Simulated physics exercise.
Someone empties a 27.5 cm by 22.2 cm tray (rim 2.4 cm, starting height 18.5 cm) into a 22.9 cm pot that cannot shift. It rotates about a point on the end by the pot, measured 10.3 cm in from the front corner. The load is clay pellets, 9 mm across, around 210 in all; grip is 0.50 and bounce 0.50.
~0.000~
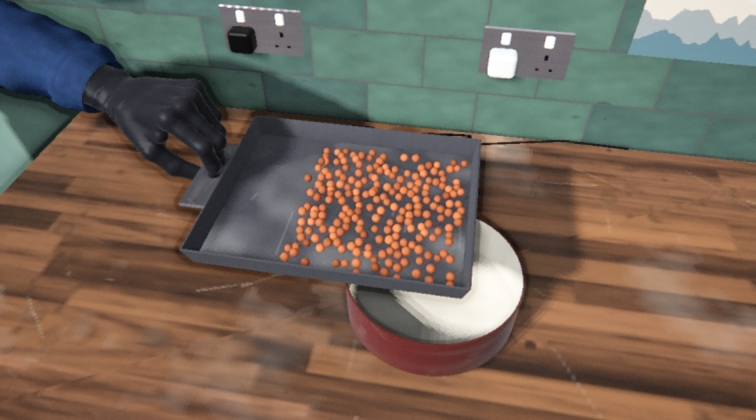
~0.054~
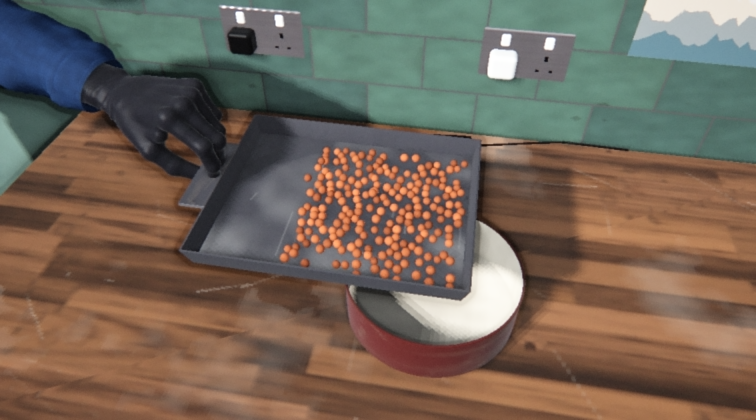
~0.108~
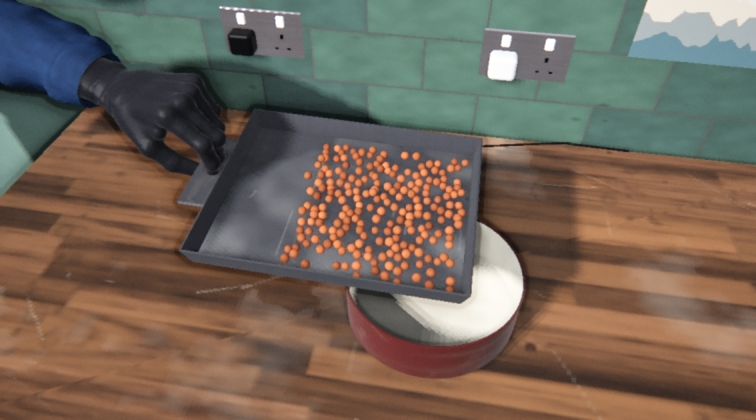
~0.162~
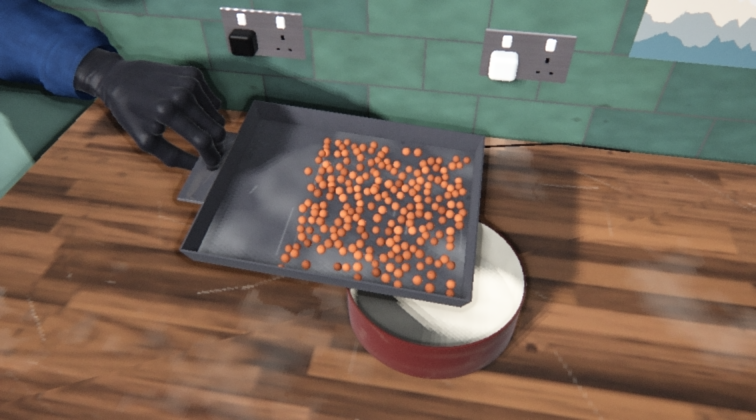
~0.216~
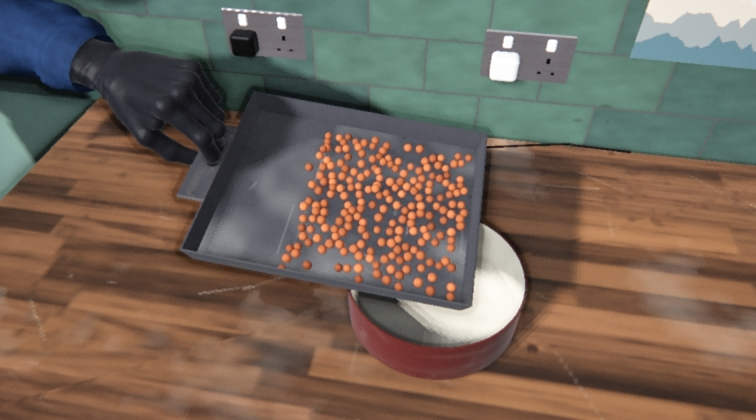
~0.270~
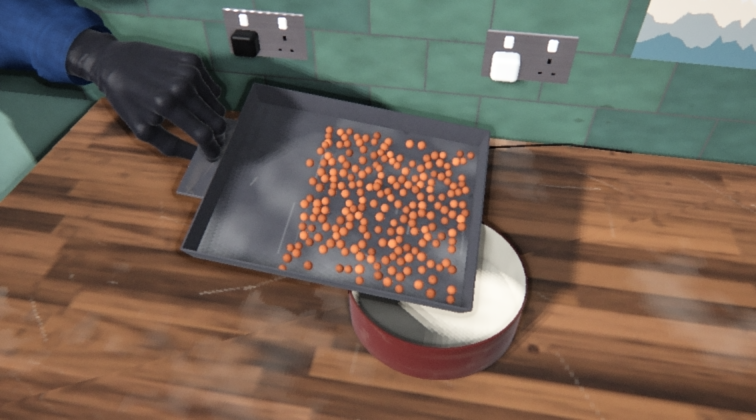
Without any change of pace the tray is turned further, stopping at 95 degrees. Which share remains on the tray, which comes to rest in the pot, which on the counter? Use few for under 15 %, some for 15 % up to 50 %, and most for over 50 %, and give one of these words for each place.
Left on the tray: Few, pot: Most, counter: Some.
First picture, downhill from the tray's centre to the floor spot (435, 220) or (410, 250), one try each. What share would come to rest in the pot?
I'd put it at roughly 40 per cent for the first tilt and roughly 35 per cent for the second.
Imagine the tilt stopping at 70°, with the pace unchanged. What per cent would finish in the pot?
It would be near 0 per cent.
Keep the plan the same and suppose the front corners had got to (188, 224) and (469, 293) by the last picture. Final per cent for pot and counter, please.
Final per cent - pot 25, counter 75.
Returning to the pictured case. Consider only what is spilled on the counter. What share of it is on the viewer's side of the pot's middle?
Roughly 100 per cent.
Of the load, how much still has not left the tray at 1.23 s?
About 95 per cent.
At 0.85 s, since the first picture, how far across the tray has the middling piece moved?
Some 6 cm.
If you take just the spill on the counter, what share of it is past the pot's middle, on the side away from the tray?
Some 50 per cent.
After 0.85 s, tilt 52 degrees; the tray holds 100 %, the pot 0 %.
After 1.23 s, tilt 77 degrees; the tray holds 95 %, the pot 0 %.
Then, at 1.71 s, tilt 95 degrees; the tray holds 10 %, the pot 65 %.
By 2.5 s all is still; tray 0 %, pot 75 %, counter 25 %.
